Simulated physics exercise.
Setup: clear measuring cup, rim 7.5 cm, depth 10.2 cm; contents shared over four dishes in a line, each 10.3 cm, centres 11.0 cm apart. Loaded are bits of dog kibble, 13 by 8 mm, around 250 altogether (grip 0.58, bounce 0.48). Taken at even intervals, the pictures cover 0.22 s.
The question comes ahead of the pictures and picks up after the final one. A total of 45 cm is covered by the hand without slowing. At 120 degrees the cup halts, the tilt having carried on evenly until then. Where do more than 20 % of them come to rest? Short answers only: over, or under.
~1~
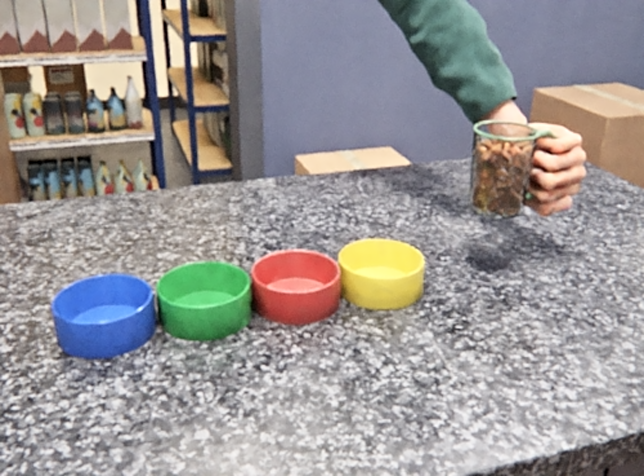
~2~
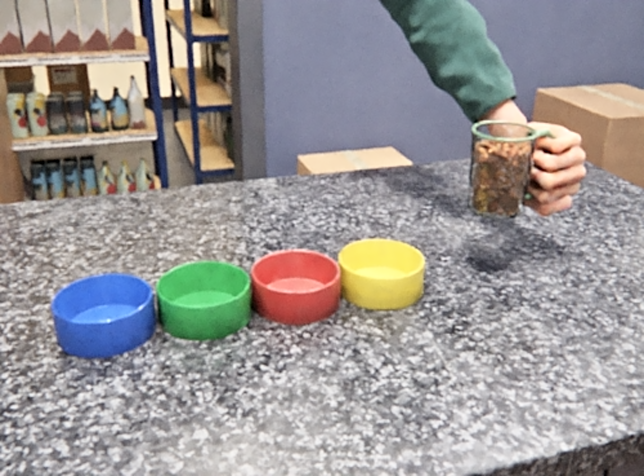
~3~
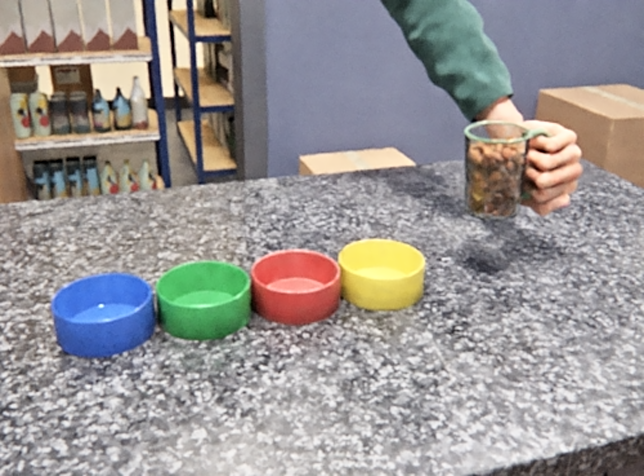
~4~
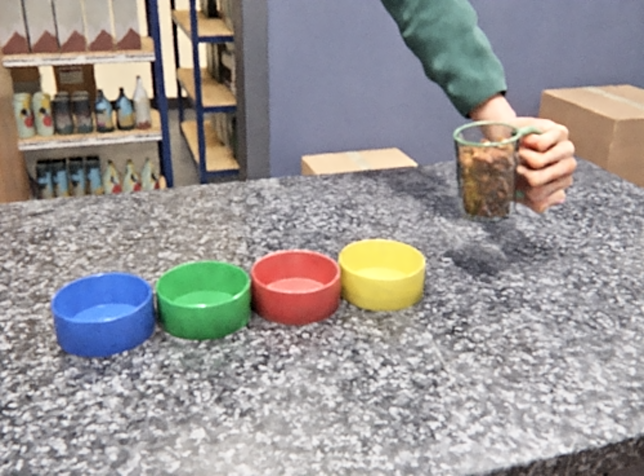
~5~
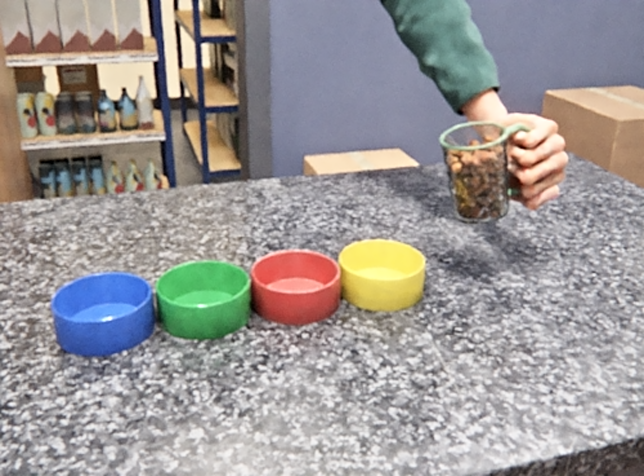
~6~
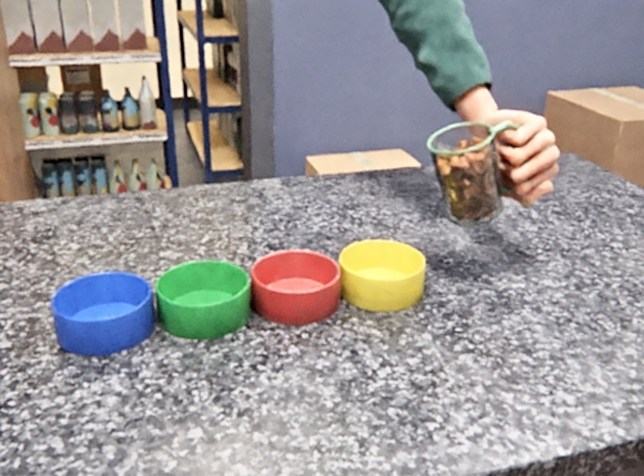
Red dish under. Blue dish over. Green dish over. Yellow dish under. Counter under.
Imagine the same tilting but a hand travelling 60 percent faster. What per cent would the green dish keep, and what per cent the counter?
Green: 0; counter: 30.
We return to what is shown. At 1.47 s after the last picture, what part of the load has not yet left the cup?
Roughly 0 %.
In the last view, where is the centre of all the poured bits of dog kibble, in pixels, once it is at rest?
Resting centre estimate: Around (108, 315).
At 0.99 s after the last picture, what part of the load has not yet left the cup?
I reckon around 60 per cent.
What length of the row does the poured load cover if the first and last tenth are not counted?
That stretch comes to around 14 cm.
Then, 0.59 s after the last picture, tilt 87 degrees; cup holds 100 %.
Then, 0.99 s after the last picture, tilt 120 degrees; cup holds 60 %, green 30 %.
Then, 1.47 s after the last picture, tilt 120 degrees; cup holds 0 %, blue 65 %, green 30 %.
In the end, red 0 %, blue 60 %, green 30 %, yellow 0 %, counter 10 %.
